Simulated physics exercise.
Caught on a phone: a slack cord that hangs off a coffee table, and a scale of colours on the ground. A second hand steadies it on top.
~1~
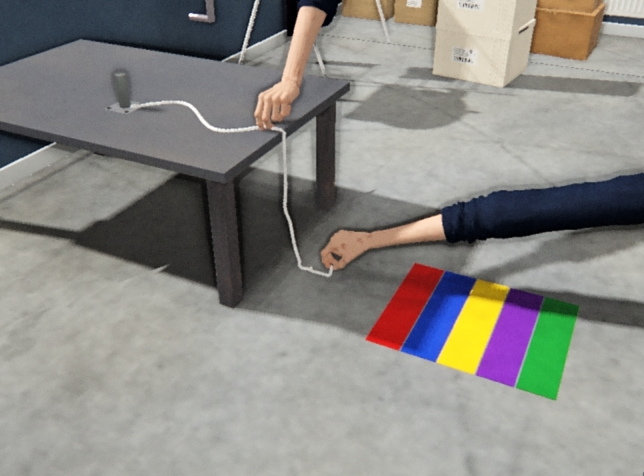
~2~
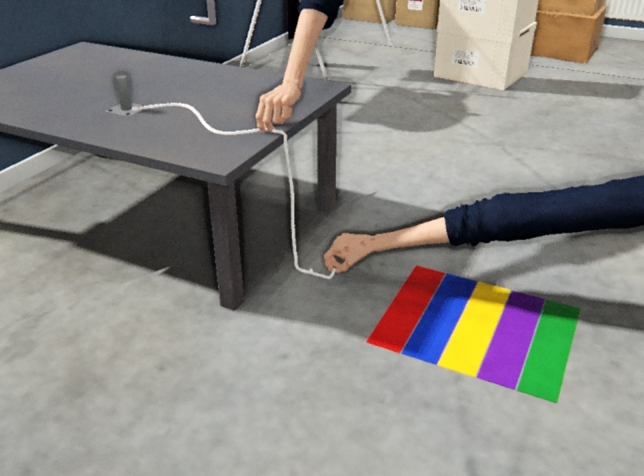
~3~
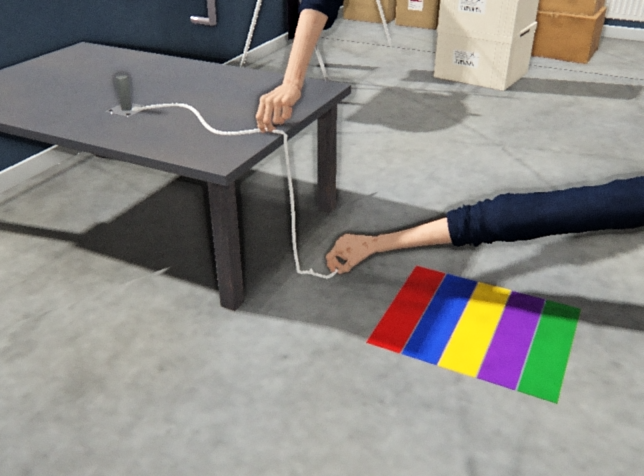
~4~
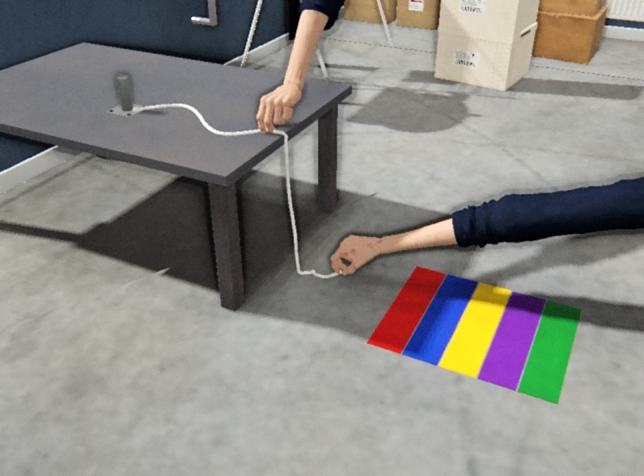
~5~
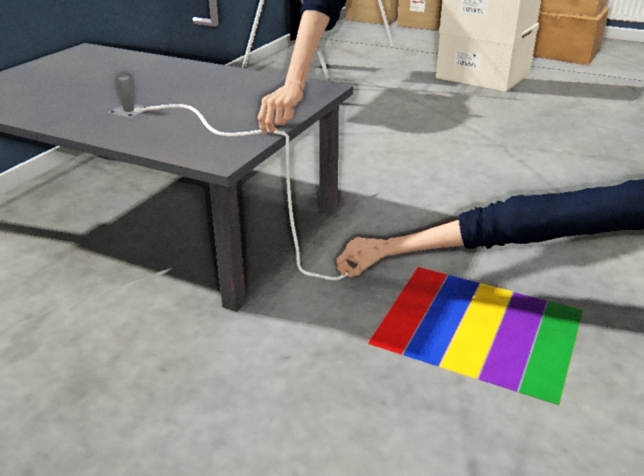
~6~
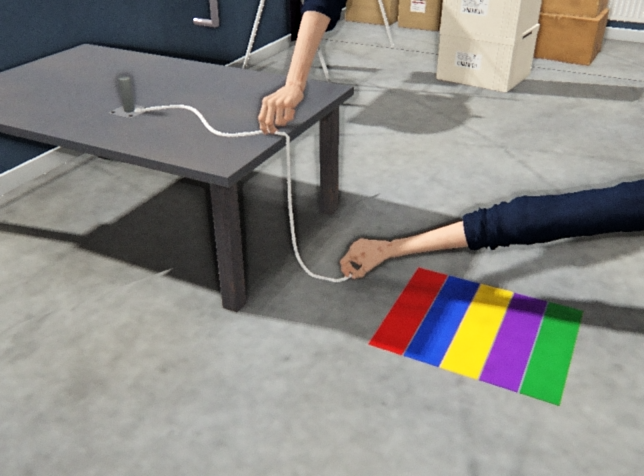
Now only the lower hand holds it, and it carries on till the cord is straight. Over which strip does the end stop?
It halts on the yellow strip.
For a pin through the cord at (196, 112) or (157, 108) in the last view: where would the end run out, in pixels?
The places are (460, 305) and (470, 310).
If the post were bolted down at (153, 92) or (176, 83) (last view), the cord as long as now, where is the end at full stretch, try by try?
About (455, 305) and (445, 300).
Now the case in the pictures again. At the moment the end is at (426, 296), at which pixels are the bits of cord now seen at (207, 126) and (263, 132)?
About (234, 125), and the other about (287, 150).
A little later, end near (427, 296); over red.
Next, end near (459, 305); over blue.
When it is tight, end near (478, 311); over yellow. Over yellow.
